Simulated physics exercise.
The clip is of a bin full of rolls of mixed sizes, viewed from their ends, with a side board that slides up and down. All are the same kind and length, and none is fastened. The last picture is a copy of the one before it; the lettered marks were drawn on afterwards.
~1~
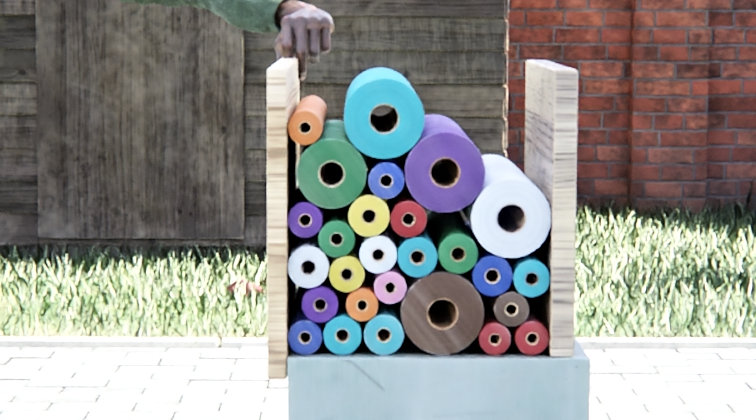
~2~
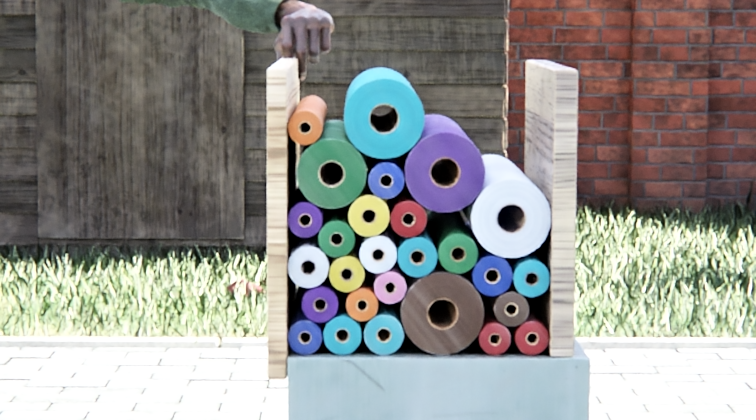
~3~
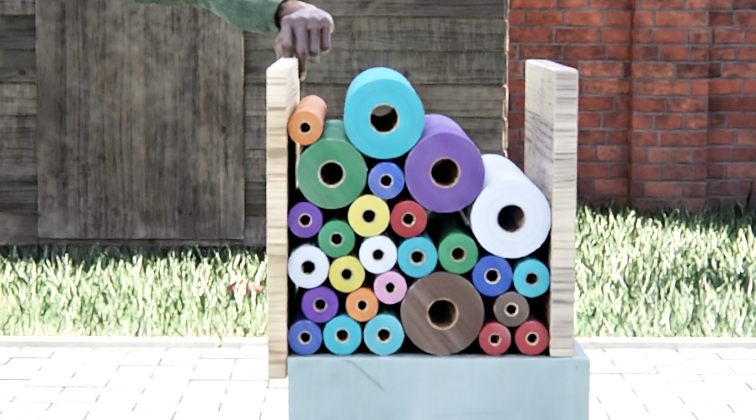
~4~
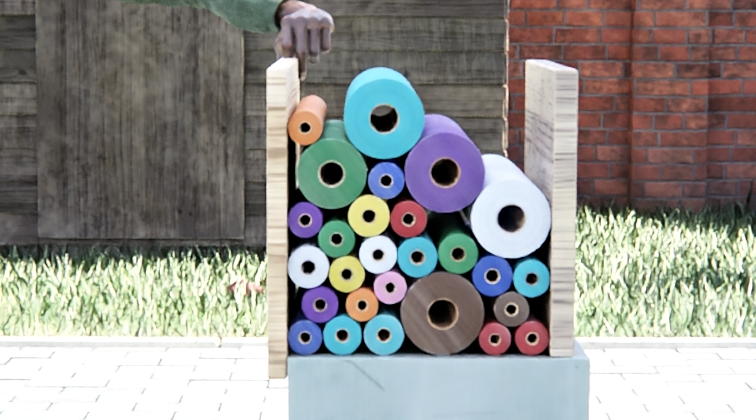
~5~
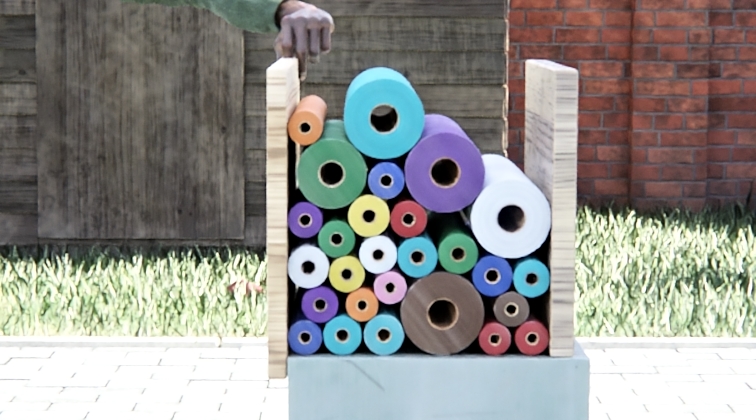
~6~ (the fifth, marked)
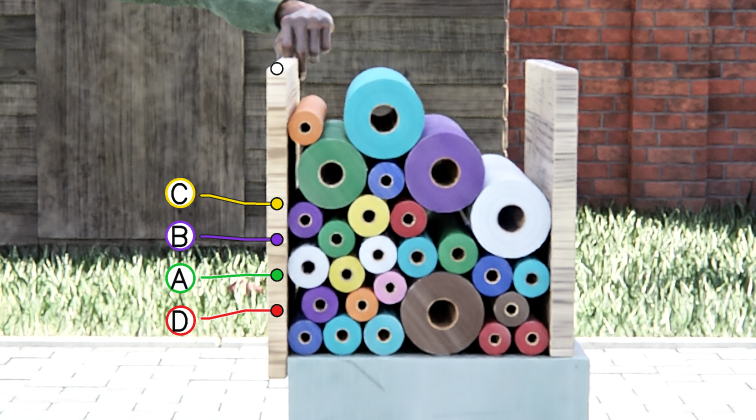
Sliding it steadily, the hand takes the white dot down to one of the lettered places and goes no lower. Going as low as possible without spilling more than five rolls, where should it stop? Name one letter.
Slide it to A.
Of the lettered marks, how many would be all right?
Three of the four.
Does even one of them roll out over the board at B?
At B: Yes.
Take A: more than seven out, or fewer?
At A, fewer than seven.
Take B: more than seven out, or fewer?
Fewer than seven.
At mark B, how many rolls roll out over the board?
The count is one.
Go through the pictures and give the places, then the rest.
A blue roll (305, 338); a pink roll (390, 288), in the first frame.
A pink roll (390, 288); a turquoise roll (417, 257), in the second frame.
A white roll (511, 218); a blue roll (386, 181), in the third frame.
Side board (285, 204); a blue roll (305, 338), in the fourth frame.
A pink roll (390, 288); a turquoise roll (417, 257), in the fifth frame.
On the marked copy, A at (277, 275); B at (277, 239); C at (277, 204); D at (277, 310); the white dot at (277, 69).
Following A. Soon after the start, top of the board (287, 156).
Later, top of the board (287, 254).
In the end, top of the board (287, 274), four out over the board.
As for the rest, B one out over the board; C one out over the board; D more than five out over the board.
